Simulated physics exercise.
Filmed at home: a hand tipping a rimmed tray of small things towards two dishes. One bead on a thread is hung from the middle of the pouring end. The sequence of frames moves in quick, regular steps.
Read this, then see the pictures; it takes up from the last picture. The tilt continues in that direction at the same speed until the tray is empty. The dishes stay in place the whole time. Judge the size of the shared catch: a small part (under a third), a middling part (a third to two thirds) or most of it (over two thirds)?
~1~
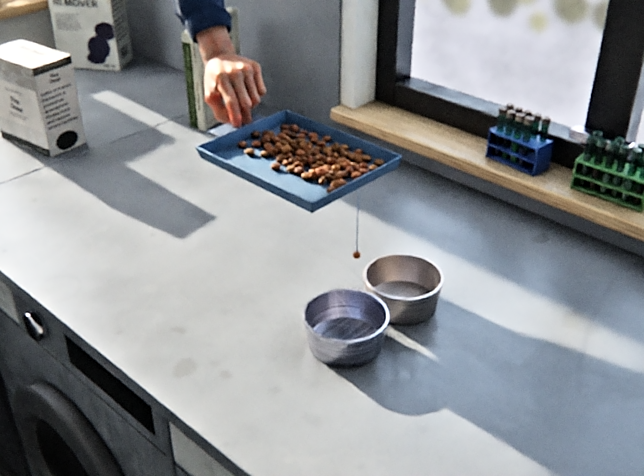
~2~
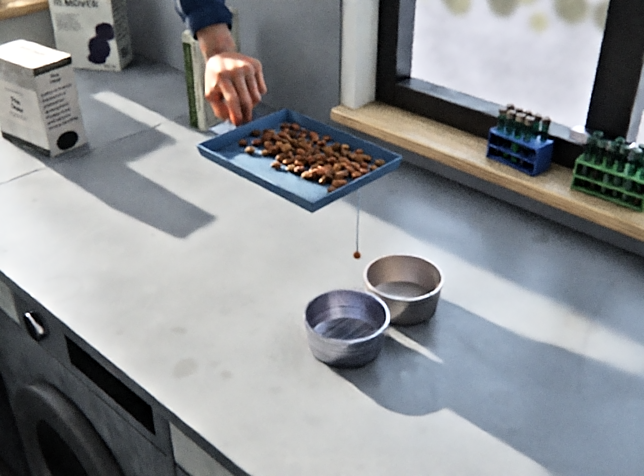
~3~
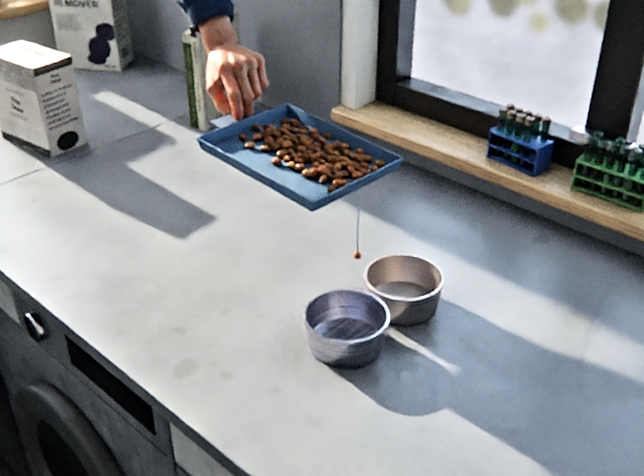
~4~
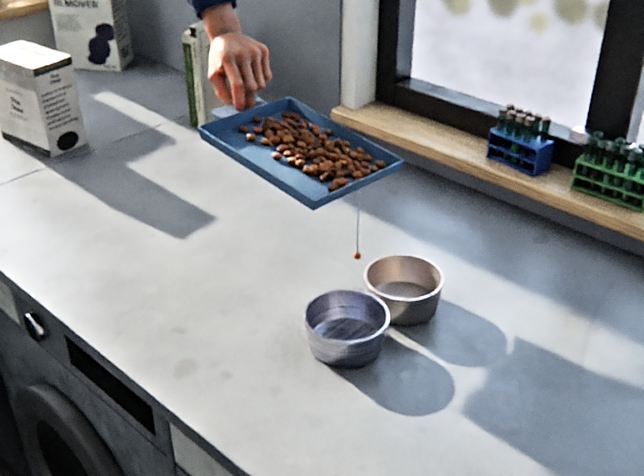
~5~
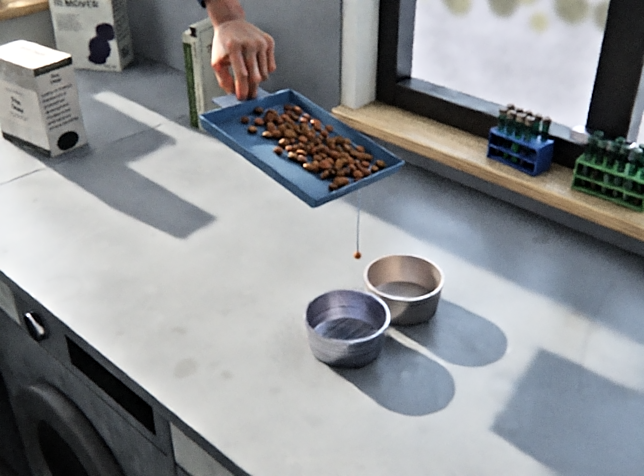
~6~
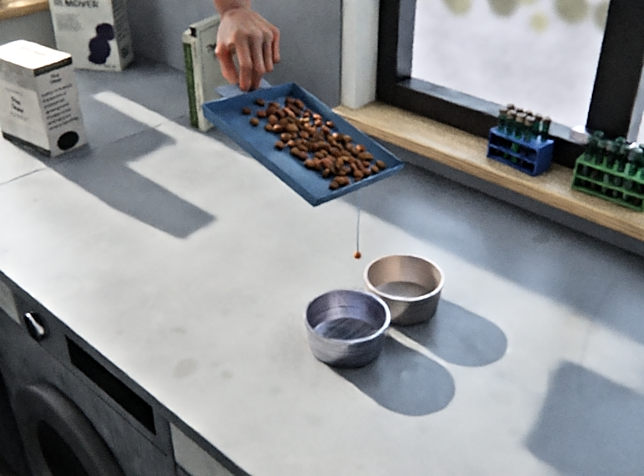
A middling part.
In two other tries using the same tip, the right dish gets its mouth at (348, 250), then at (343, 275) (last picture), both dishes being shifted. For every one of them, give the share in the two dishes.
I'd expect some 0 percent, and then some 0 percent.
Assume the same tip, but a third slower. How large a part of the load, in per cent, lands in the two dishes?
I'd say 40 percent or thereabouts.
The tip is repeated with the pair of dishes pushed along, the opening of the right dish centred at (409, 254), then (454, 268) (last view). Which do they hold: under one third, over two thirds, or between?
Initially beyond two thirds, afterwards less than a third.
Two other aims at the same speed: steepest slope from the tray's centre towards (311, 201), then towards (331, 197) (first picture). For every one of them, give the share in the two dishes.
Lab note: Try one about 30 %, try two 60 %.
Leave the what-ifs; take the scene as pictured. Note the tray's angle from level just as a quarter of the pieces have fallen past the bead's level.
The tilt then is about 80°.
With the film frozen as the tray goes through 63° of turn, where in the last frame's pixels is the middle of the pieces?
Near (373, 161).
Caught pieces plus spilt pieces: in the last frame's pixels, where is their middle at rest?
Close to (412, 285) in the last picture.
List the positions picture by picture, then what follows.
In the first picture, corners of the pouring end near (312, 200) and (397, 156), level; middle of the load near (311, 153), bits of dog kibble; left dish near (377, 344); right dish near (433, 303); bead on its thread near (357, 255).
In the second picture, corners of the pouring end near (312, 200) and (398, 157), level; middle of the load near (311, 153).
In the third picture, corners of the pouring end near (313, 199) and (399, 158), tipped barely, lowest at the right corner; middle of the load near (312, 150).
In the fourth picture, corners of the pouring end near (314, 198) and (399, 160), tipped a little, lowest at the right corner; middle of the load near (313, 146).
In the fifth picture, corners of the pouring end near (316, 197) and (400, 161), tipped a little, lowest at the right corner; middle of the load near (314, 142).
In the sixth picture, corners of the pouring end near (317, 196) and (400, 163), tipped clearly, lowest at the right corner; middle of the load near (316, 138); left dish near (378, 344); right dish near (434, 303).
Shortly afterwards, tray tipped steeply; all but a few on the tray; only a few in the air.
Next, tray tipped past a quarter turn; a little on the tray; near a third in the right dish; near a third outside both; a little in the air.
Some moments later, tray tipped past a quarter turn; near half in the right dish; near half outside both.
In the end, tray tipped past a quarter turn; none at all in the left dish; near half in the right dish; near half outside both.
